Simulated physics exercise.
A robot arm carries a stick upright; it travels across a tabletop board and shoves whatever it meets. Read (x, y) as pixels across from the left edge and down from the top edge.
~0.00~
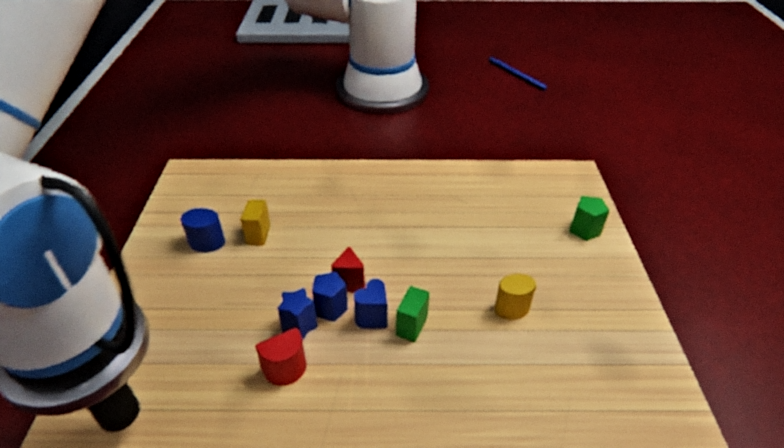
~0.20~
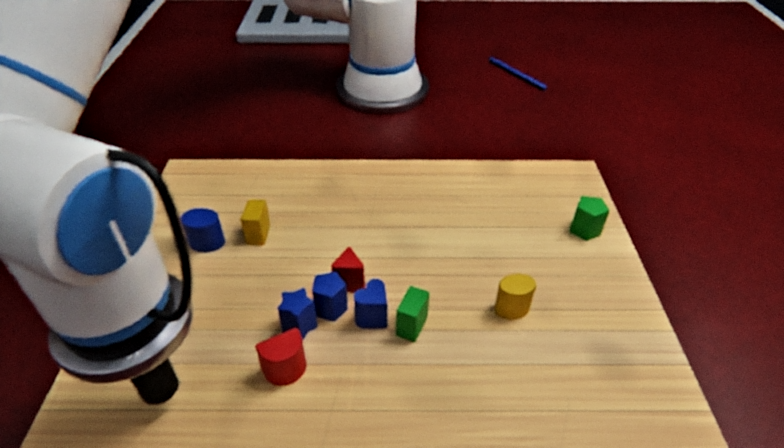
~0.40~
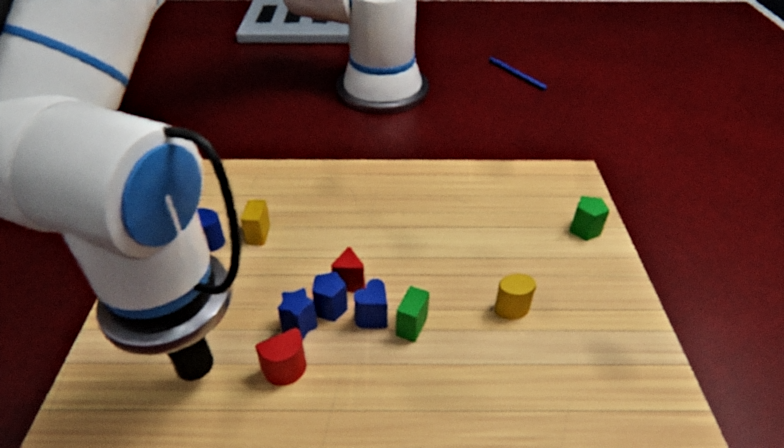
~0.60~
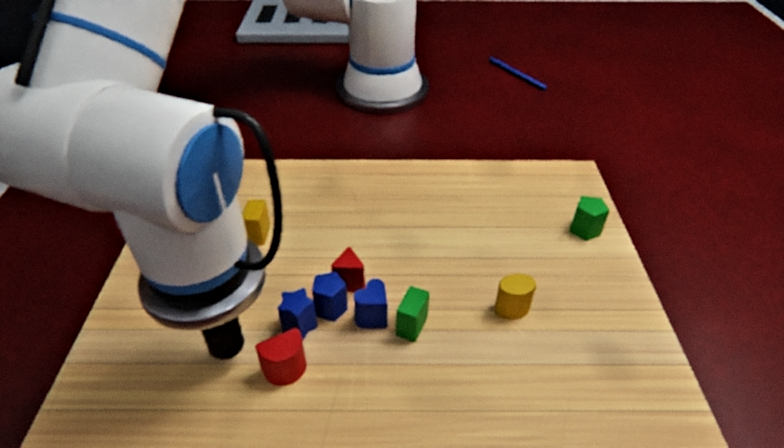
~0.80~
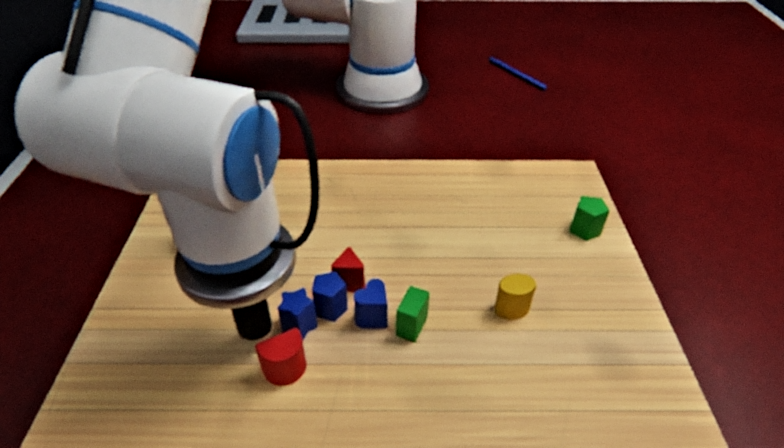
A white robot arm with a black stick moved from the lower left across a wooden board toward the upper right, coming in close beside the red and blue blocks, while every block stayed still.
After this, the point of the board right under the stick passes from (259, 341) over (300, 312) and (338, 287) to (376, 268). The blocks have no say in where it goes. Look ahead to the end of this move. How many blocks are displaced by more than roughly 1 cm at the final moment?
My prediction: No fewer than three blocks.
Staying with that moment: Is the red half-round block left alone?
Yes
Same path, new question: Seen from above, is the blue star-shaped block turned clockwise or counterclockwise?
The block spins clockwise.
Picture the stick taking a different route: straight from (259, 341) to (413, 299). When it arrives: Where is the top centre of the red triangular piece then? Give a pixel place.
It sits at (356, 247).
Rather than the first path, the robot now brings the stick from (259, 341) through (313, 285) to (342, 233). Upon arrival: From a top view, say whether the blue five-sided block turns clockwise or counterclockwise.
Its rotation is counterclockwise.
On the path given first. One third of the way, stick at (298, 298); blue star-shaped block at (323, 295), turned 15° clockwise; blue five-sided block at (350, 279), turned 30° anticlockwise.
Two thirds of the way, stick at (337, 273); blue star-shaped block at (330, 293), turned 55° clockwise; blue five-sided block at (357, 279), turned 45° anticlockwise; red triangular piece at (367, 250); blue heart at (378, 293).
At the end, stick at (376, 254); red half-round block in place; blue star-shaped block at (330, 293), turned 55° clockwise; blue five-sided block at (359, 277), turned 25° anticlockwise; red triangular piece at (401, 238), turned 65° clockwise; blue heart at (378, 293).
